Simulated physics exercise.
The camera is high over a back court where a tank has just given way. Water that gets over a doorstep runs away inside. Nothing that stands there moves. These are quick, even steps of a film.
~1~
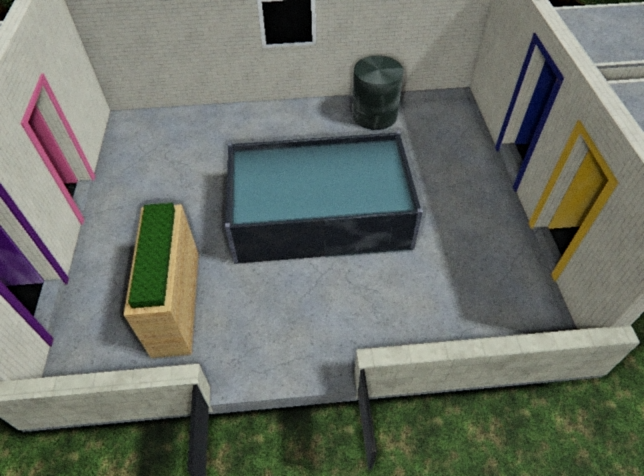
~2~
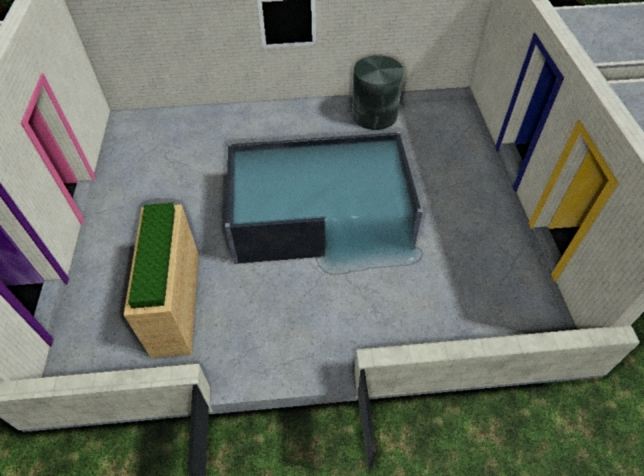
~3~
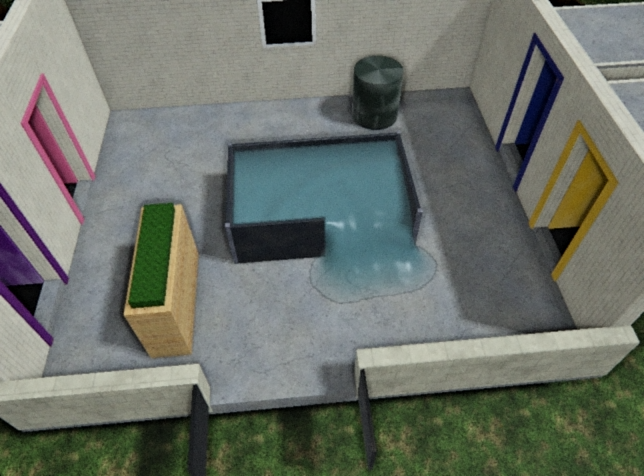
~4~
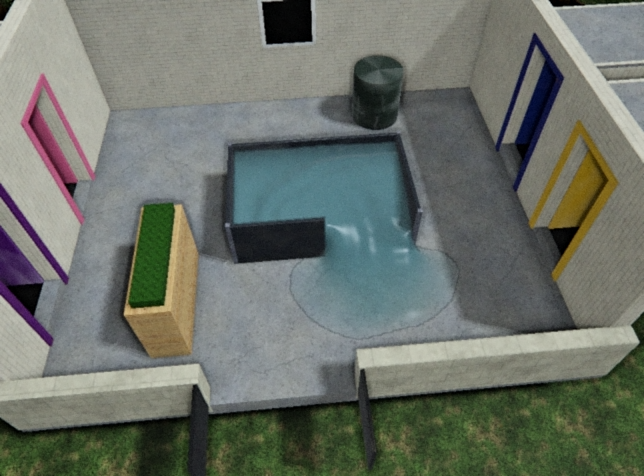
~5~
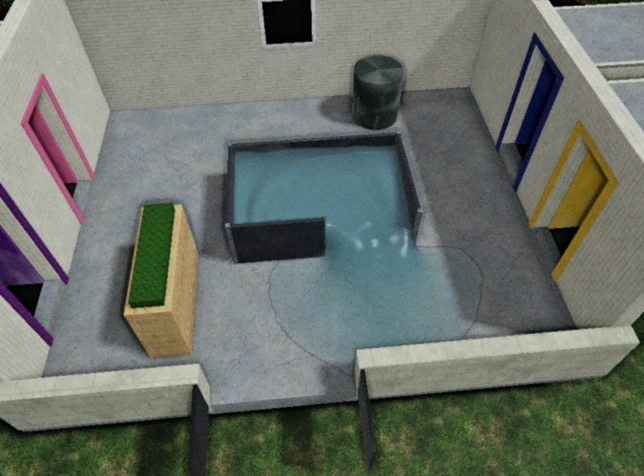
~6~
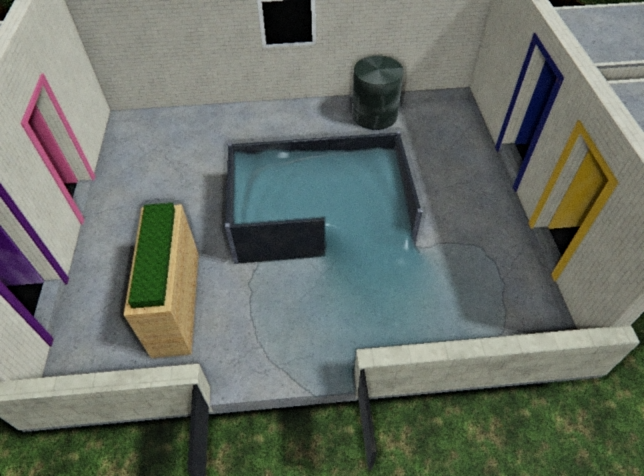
Water pours from a gap in the tank's front wall and spreads across the court floor.
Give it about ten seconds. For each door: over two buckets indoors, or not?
The blue door admits no more than that; the pink door admits no more than that; the yellow door lets in a lot; the purple door admits no more than that.
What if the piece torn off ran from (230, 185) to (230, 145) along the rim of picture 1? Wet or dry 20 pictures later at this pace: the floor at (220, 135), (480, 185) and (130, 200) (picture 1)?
In turn: Awash, dry, under water.
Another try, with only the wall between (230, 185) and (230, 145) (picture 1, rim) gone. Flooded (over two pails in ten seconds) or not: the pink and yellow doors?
One by one: The pink one takes more; the yellow one lets less in.
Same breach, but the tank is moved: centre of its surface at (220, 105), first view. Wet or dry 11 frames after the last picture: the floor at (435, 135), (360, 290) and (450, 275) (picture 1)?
In turn: Not flooded, awash, flooded.
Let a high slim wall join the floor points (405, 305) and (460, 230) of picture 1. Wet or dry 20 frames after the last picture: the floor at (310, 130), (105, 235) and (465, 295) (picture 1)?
In that order: Dry, no water, covered.
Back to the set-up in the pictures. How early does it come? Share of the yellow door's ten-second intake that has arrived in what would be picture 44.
I make it 70 per cent.
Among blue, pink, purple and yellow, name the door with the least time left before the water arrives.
The yellow door.
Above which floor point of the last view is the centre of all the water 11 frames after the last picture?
Around (373, 260).
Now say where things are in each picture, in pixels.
In the first frame, still water in the water tank at (319, 180).
In the second frame, water pours out at (368, 240) and has run to (416, 257).
In the third frame, the front is at (428, 272), out from the gap at (368, 240).
In the fourth frame, water pours out at (368, 242) and has run to (353, 333).
In the fifth frame, water pours out at (368, 242) and has run to a hidden place.
In the sixth frame, water pours out at (368, 242) and has run to a hidden place.
A moment on, water covers 20 % of the floor; the blue door not reached, the pink door not reached, the yellow door not reached, the purple door not reached.
Next, water covers 25 % of the floor; the blue door not reached, the pink door not reached, the yellow door under two buckets in, the purple door not reached.
Then, water covers 50 % of the floor; the blue door wet at the sill, nothing in, the pink door not reached, the yellow door over two buckets in, the purple door not reached.
Later, water covers 80 % of the floor; the blue door wet at the sill, nothing in, the pink door wet at the sill, nothing in, the yellow door far over two buckets in, the purple door wet at the sill, nothing in.
In the end, water covers 100 % of the floor; the blue door wet at the sill, nothing in, the pink door wet at the sill, nothing in, the yellow door far over two buckets in, the purple door wet at the sill, nothing in.
